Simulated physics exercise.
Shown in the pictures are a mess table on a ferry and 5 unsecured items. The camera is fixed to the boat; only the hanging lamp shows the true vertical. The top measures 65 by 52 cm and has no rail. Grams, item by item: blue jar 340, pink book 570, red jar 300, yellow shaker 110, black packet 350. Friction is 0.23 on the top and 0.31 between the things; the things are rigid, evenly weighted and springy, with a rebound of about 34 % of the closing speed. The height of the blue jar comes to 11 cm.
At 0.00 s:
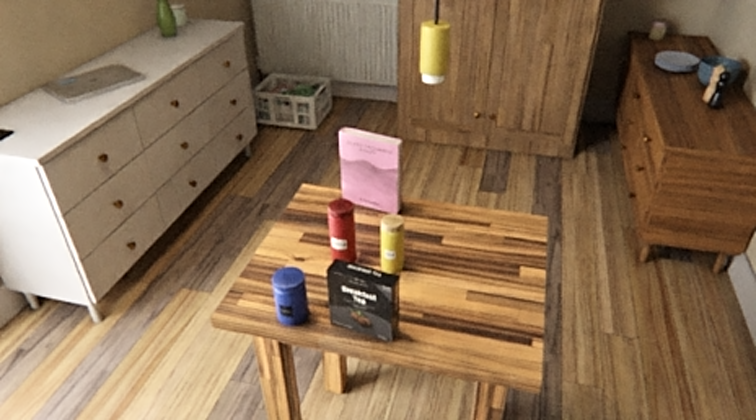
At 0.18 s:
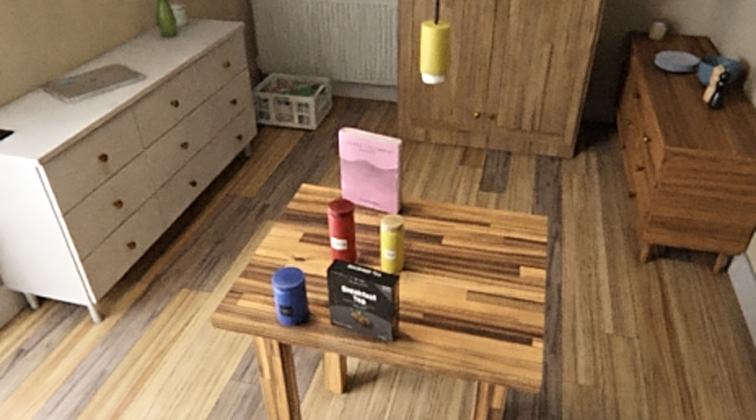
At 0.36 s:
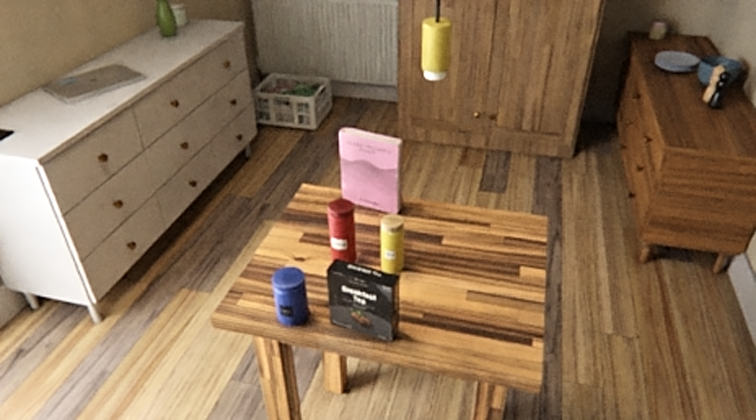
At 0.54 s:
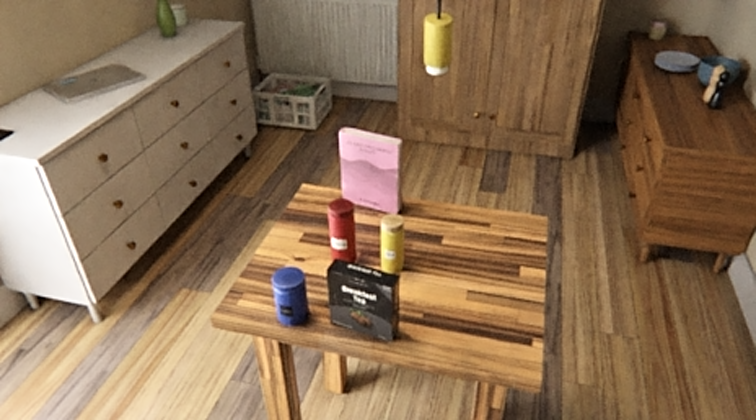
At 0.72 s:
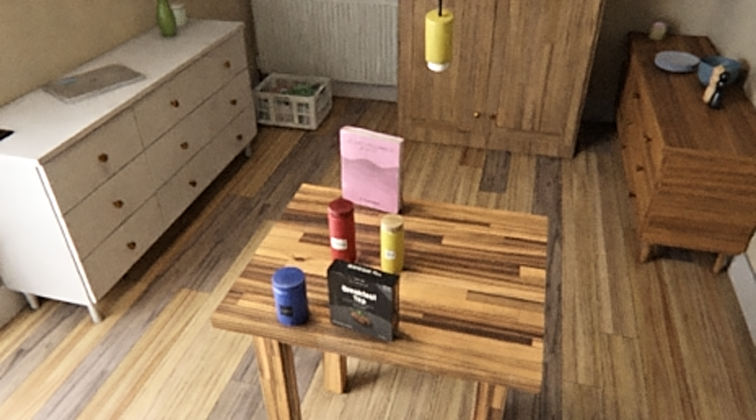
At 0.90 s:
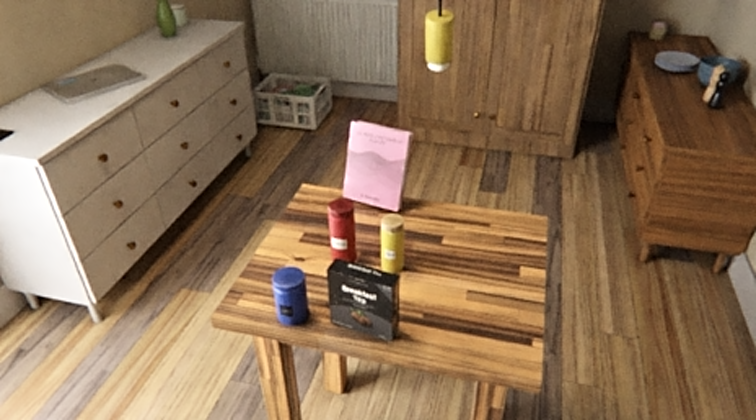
The hanging yellow lamp drifted slightly toward the back of the room, then the pink book shifted and tilted a little at the wooden table's far edge, while the jars, shaker and black packet stayed put.
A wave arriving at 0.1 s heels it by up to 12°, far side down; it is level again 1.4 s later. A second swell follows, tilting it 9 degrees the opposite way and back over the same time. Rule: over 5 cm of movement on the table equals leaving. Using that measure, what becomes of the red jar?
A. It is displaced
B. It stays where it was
Answer: B.
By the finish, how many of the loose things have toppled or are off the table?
Total: 1.
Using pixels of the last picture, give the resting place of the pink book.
It ends up near (296, 357).
After 1.10 s, floor tilted 7°, far side down; pink book now off the table.
After 1.40 s, boat level.
After 1.60 s, red jar resting near (343, 233).
After 1.80 s, floor tilted 3°, near side down.
At rest (3.4 s), off the table, pink book; the other 4 in place, give or take 5 cm. Seen from the same camera at the end, red jar near (342, 233).
